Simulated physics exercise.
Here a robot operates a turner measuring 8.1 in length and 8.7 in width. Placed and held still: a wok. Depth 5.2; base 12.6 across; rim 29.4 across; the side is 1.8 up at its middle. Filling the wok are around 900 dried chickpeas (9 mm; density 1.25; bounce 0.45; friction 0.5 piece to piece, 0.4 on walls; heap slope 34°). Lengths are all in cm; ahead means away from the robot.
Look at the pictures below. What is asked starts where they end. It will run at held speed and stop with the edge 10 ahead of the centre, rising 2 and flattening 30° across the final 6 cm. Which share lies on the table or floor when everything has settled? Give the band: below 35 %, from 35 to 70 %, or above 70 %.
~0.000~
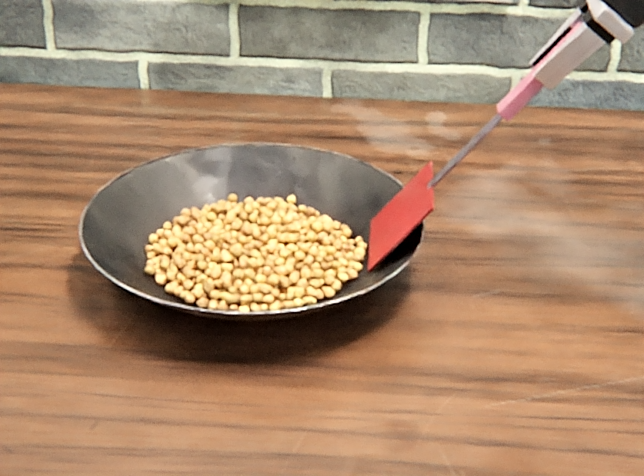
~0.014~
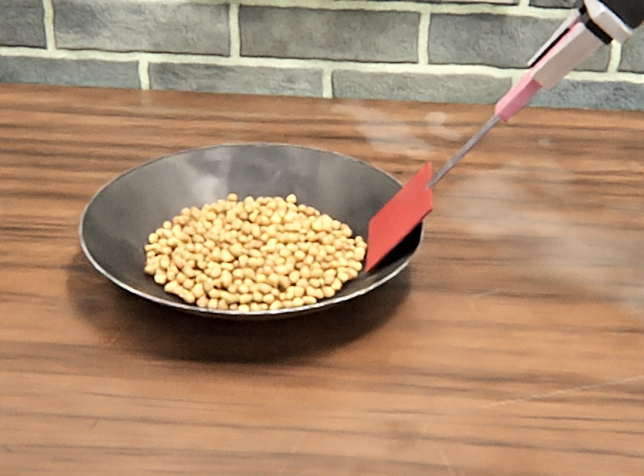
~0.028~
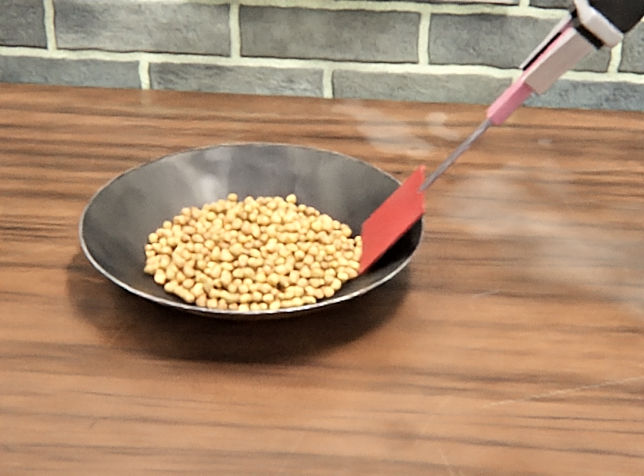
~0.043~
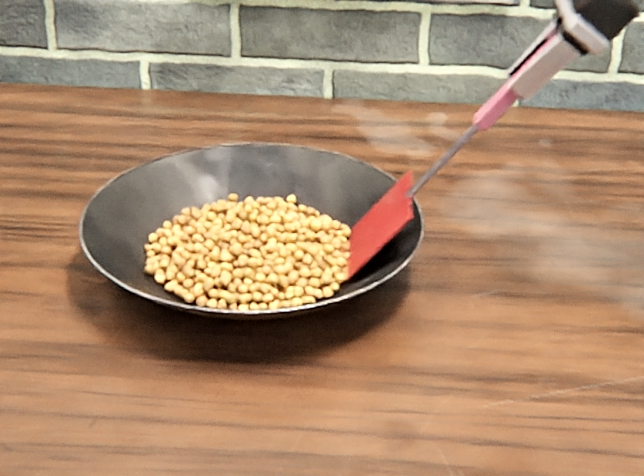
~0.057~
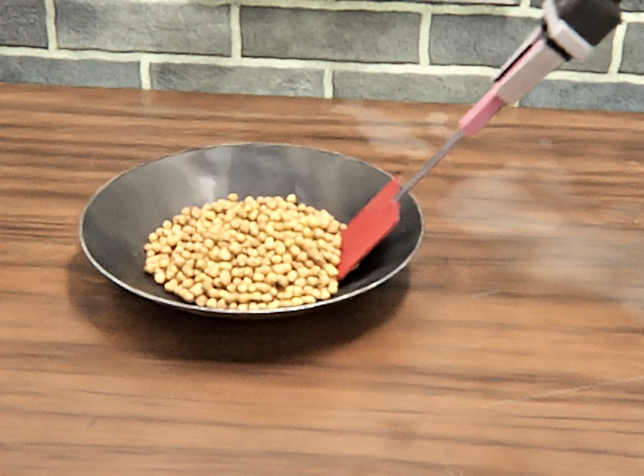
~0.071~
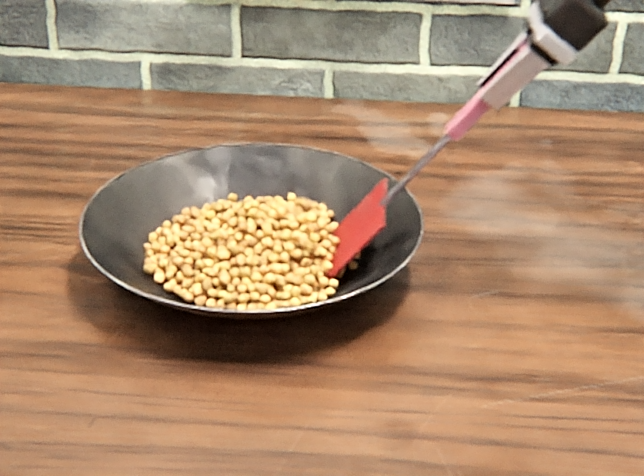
Below 35 %.
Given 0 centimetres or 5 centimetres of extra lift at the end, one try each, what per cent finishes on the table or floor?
Try one gives about 15 in a hundred, try two about 20 in a hundred.
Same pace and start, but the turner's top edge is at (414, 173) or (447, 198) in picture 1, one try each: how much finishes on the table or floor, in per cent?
I'd say near 25 per cent for the first and near 20 per cent for the second.
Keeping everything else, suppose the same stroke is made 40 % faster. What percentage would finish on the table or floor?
About 35 %.
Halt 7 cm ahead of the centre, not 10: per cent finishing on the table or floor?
That would give close to 0 per cent.
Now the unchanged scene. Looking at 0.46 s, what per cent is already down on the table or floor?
Some 20 per cent of the load.
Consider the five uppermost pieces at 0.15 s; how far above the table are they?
They are some 6 cm up.
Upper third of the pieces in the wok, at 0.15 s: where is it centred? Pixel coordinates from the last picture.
Centre estimated at around (230, 235).
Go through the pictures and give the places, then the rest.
In the first picture, turner top edge at (432, 184), sloping 52°; upper third of the load around (253, 246), from x 150 to 360, top at y 200; 900 in the wok.
In the second picture, turner top edge at (431, 185), sloping 52°; upper third of the load around (253, 246), from x 150 to 360, top at y 200.
In the third picture, turner top edge at (423, 188), sloping 52°; upper third of the load around (253, 246), from x 150 to 360, top at y 200.
In the fourth picture, turner top edge at (410, 194), sloping 52°; upper third of the load around (253, 245), from x 150 to 360, top at y 200.
In the fifth picture, turner top edge at (397, 198), sloping 52°; upper third of the load around (255, 245), from x 150 to 360, top at y 200.
In the sixth picture, turner top edge at (384, 202), sloping 52°; upper third of the load around (257, 242), from x 150 to 360, top at y 200; 900 in the wok.
By 0.15 s, sloping 52°, highest piece 9 above the table; 900 in the wok.
By 0.23 s, sloping 44°, highest piece 7 above the table; 900 in the wok.
By 0.46 s, sloping 22°, highest piece 6 above the table; 693 in the wok, 194 on the table or floor, 13 on the blade or in flight.
By 1.51 s, sloping 22°, highest piece 5 above the table; 692 in the wok, 208 on the table or floor.
Final count, 692 in the wok, 208 on the table or floor. That is 23 % on the table or floor.
